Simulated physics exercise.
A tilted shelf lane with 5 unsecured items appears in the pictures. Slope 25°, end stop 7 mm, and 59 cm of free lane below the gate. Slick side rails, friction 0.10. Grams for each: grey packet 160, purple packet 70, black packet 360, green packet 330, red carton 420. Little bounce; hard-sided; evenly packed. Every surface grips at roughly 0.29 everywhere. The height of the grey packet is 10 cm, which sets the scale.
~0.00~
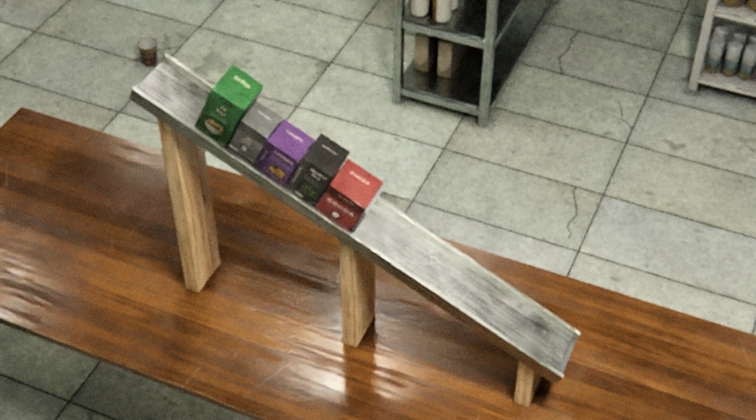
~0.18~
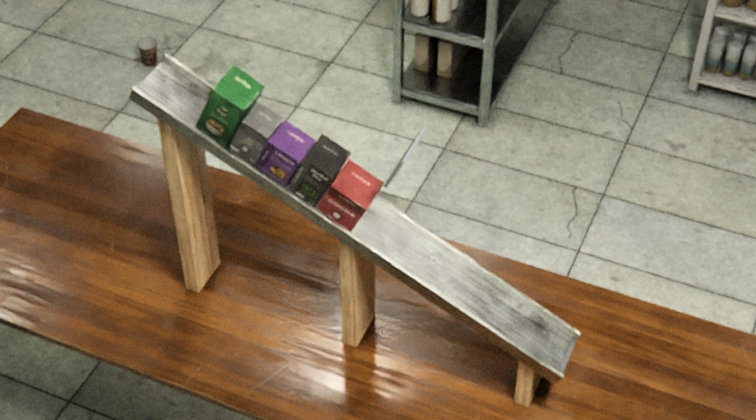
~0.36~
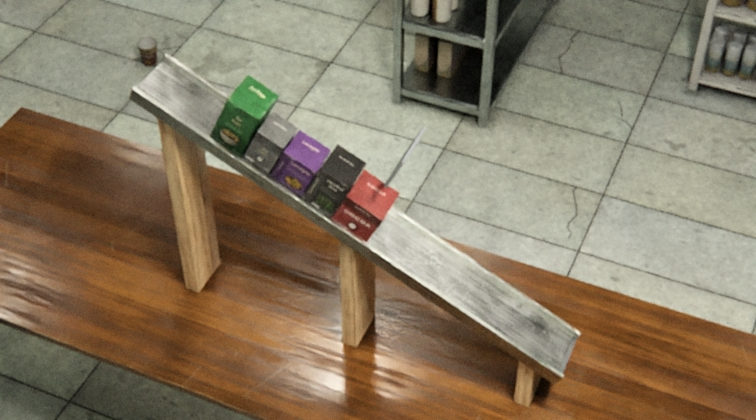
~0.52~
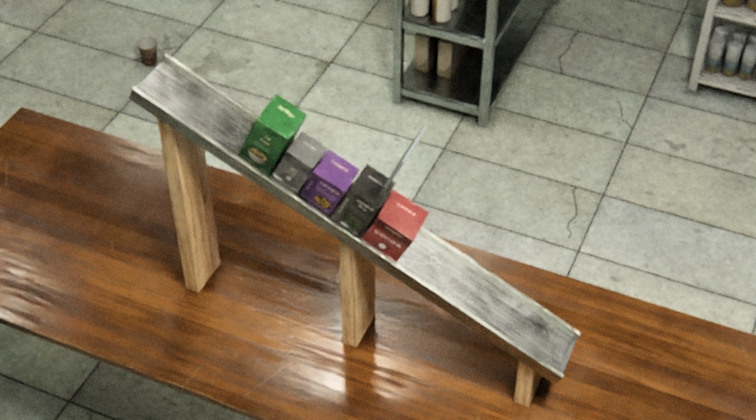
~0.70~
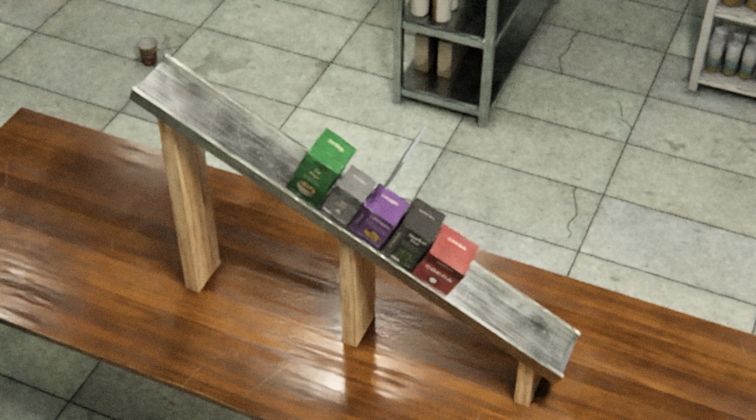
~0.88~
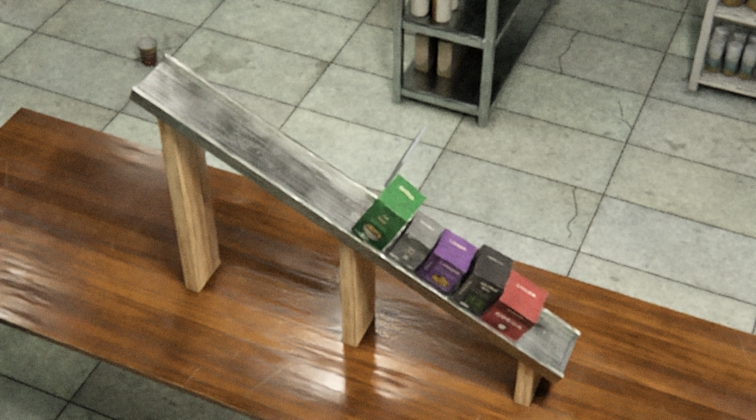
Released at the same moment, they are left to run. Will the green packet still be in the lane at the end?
It is left within the lane.
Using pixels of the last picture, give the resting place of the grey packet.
Resting point, approx. (464, 275) px.
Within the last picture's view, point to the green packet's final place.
You'll find it at about (438, 249).
Around 0.98 s, green packet near (434, 244).
Around 1.08 s, green packet tipped 20° against what carries it near (444, 246); grey packet tipped 11° against what carries it; purple packet tipped 11° against what carries it.
Finally (1.7 s), all 5 in the lane. In the last view, green packet near (438, 249).
